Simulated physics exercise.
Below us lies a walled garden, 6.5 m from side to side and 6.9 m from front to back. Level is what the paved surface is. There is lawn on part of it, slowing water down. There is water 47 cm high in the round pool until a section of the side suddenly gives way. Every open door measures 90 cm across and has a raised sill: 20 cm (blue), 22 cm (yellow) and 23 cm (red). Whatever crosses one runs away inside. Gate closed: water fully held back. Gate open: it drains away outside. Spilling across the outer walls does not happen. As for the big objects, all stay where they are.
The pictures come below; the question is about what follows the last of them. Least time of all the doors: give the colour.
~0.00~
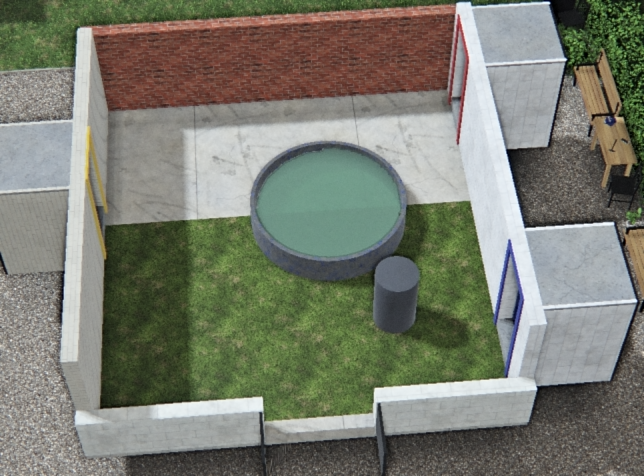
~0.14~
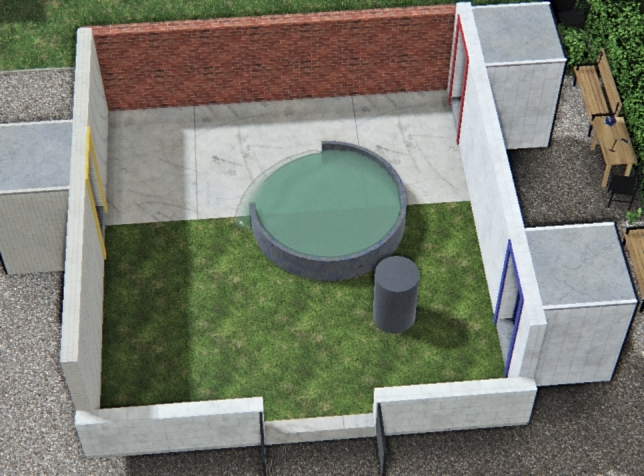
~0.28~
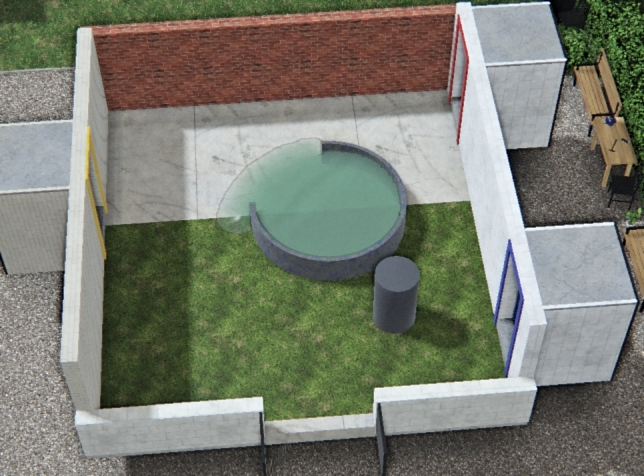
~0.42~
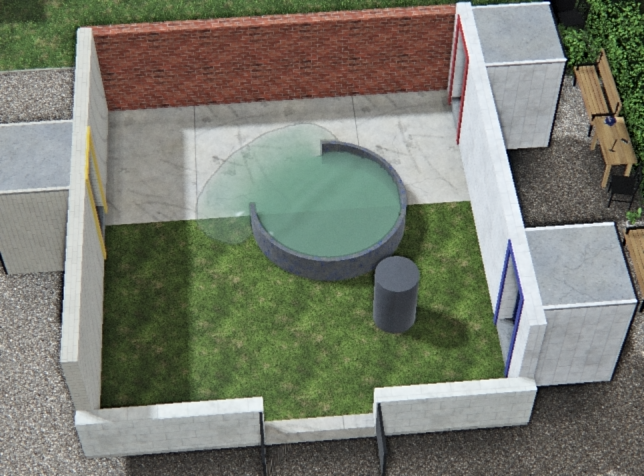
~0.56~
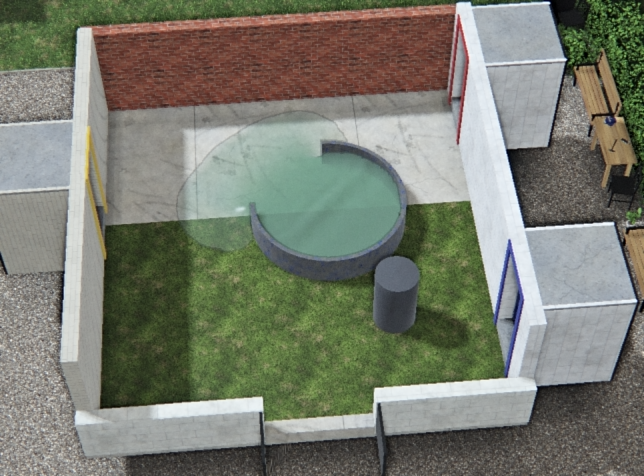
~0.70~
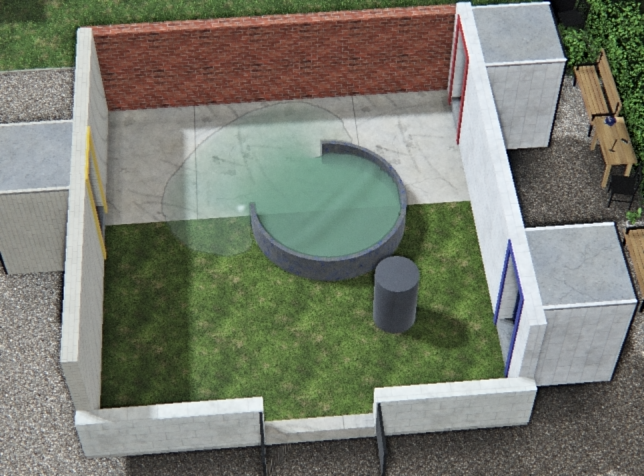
The yellow one.
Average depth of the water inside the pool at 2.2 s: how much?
It averages close to 24 centimetres.
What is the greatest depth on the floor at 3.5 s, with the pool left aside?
Roughly 28 cm.
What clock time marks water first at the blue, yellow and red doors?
Blue not in the 10 s, yellow 1.6 s, red 3.4 s.
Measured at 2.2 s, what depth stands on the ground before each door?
Readings (cm): Blue = 0; yellow = 8; red = 0.
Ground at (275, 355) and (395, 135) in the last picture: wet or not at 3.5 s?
In turn: Still dry, under water.
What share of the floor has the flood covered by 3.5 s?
Wet share: About 40 %.
After 1.4 s water covers 25 % of the floor and is deepest (22 cm) near (233, 105); blue door not reached, yellow door not reached, red door not reached.
After 2.2 s water covers 30 % of the floor and is deepest (46 cm) near (109, 113); blue door not reached, yellow door reached at 1.6 s, red door not reached.
After 3.5 s water covers 40 % of the floor and is deepest (28 cm) near (109, 113); blue door not reached, yellow door reached at 1.6 s, red door reached at 3.5 s.
After 6.0 s water covers 65 % of the floor and is deepest (12 cm) near (259, 191); blue door not reached, yellow door reached at 1.6 s, red door reached at 3.5 s.
After 10.0 s water covers 90 % of the floor and is deepest (9 cm) near (101, 423); blue door not reached, yellow door reached at 1.6 s, red door reached at 3.5 s.
